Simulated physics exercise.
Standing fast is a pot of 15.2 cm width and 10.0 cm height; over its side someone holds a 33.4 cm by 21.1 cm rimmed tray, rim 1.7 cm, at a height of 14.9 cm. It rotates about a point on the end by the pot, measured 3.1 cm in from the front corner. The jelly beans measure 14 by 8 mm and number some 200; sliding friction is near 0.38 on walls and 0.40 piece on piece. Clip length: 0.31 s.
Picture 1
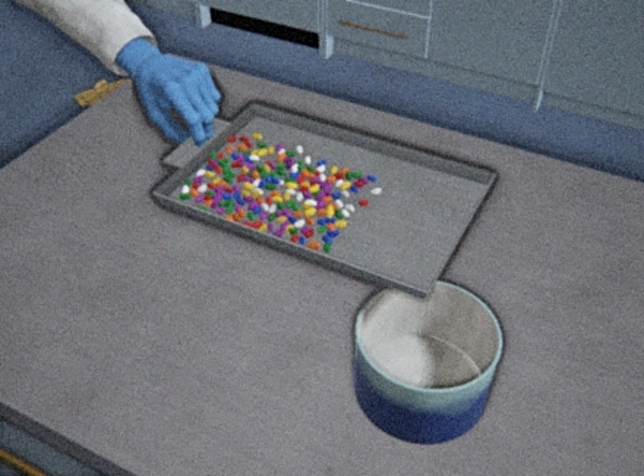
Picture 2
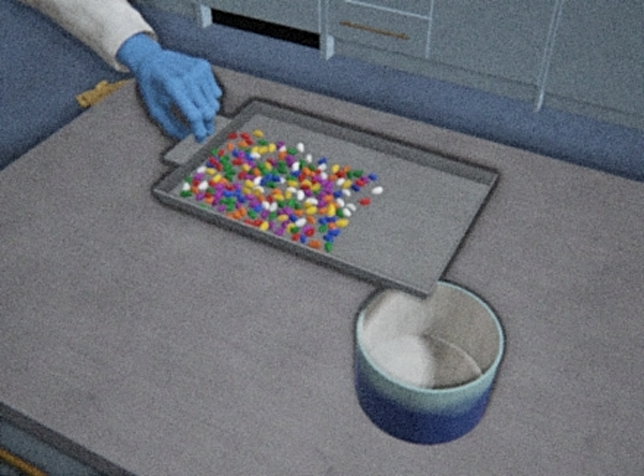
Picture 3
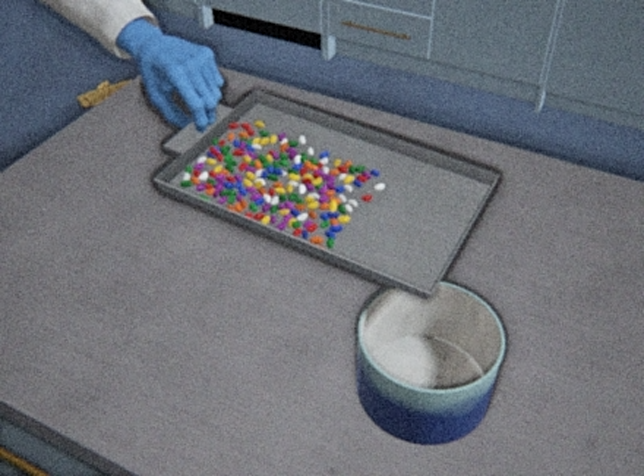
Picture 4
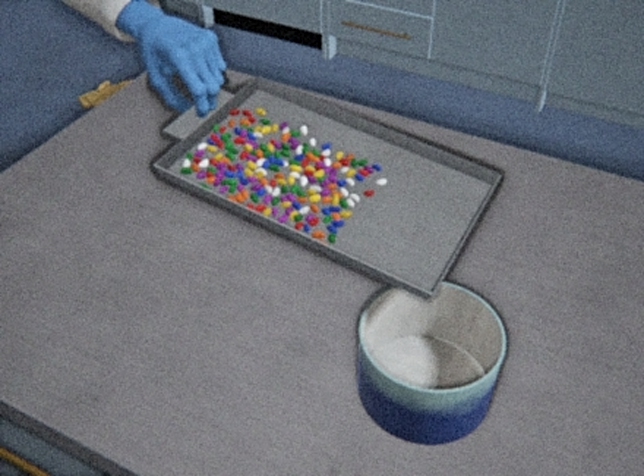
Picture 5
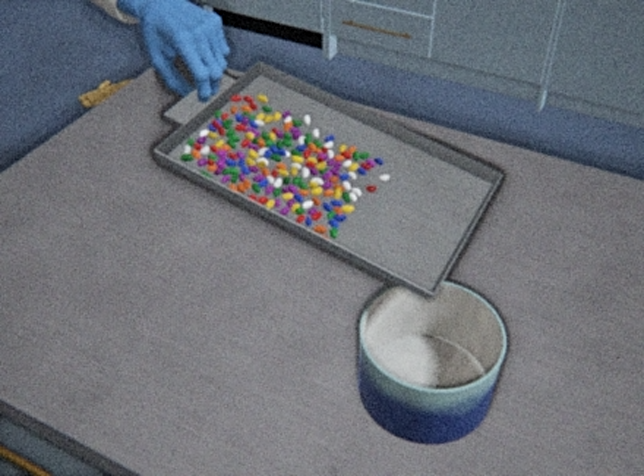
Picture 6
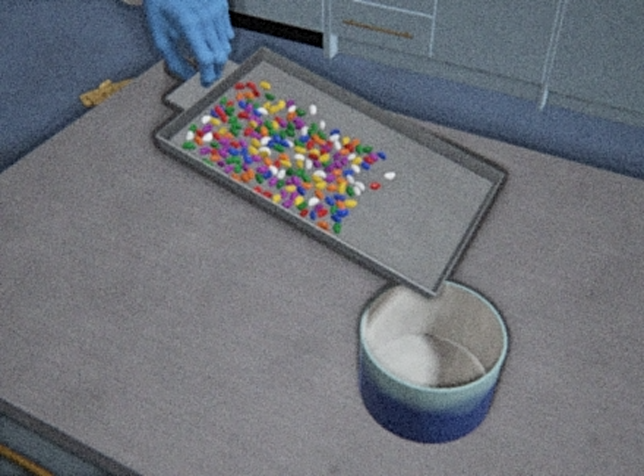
A blue-gloved hand in a pale sleeve grips the left end of a grey rimmed tray above a speckled grey-brown countertop, seen from above at an angle with grey-blue cabinets behind. Multicoloured jelly beans lie clustered on the tray's left half, and a blue pot with a pale interior stands below its right corner. The hand steadily raises the left end, tilting the tray gently towards the pot, while the beans keep their places on it and the camera stays still.
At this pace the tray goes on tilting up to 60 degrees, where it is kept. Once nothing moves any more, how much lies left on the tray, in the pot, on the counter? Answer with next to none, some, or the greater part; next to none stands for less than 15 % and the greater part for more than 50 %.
Left on the tray: Some; pot: Some; counter: Some.
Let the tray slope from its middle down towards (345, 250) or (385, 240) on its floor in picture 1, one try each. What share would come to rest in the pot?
The share comes to about 75 in a hundred, then about 65 in a hundred.
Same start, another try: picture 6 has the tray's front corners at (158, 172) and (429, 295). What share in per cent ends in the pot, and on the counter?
Pot: 35, counter: 25.
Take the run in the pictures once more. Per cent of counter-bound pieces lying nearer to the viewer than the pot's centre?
I'd put it at around 10 per cent.
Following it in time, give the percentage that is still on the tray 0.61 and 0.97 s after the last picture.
First 85, then 40.
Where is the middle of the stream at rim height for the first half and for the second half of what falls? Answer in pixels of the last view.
Earlier half at about (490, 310), later half at about (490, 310) in pixels.
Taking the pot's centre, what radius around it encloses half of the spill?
Distance: Roughly 20 cm.
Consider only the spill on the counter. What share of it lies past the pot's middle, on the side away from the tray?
I reckon around 90 per cent.
Then, 0.37 s after the last picture, tilt 37 degrees; the tray holds 100 %, the pot 0 %.
Then, 0.61 s after the last picture, tilt 51 degrees; the tray holds 85 %, the pot 5 %.
Then, 0.97 s after the last picture, tilt 60 degrees; the tray holds 40 %, the pot 25 %.
In the end, tray 40 %, pot 25 %, counter 35 %.
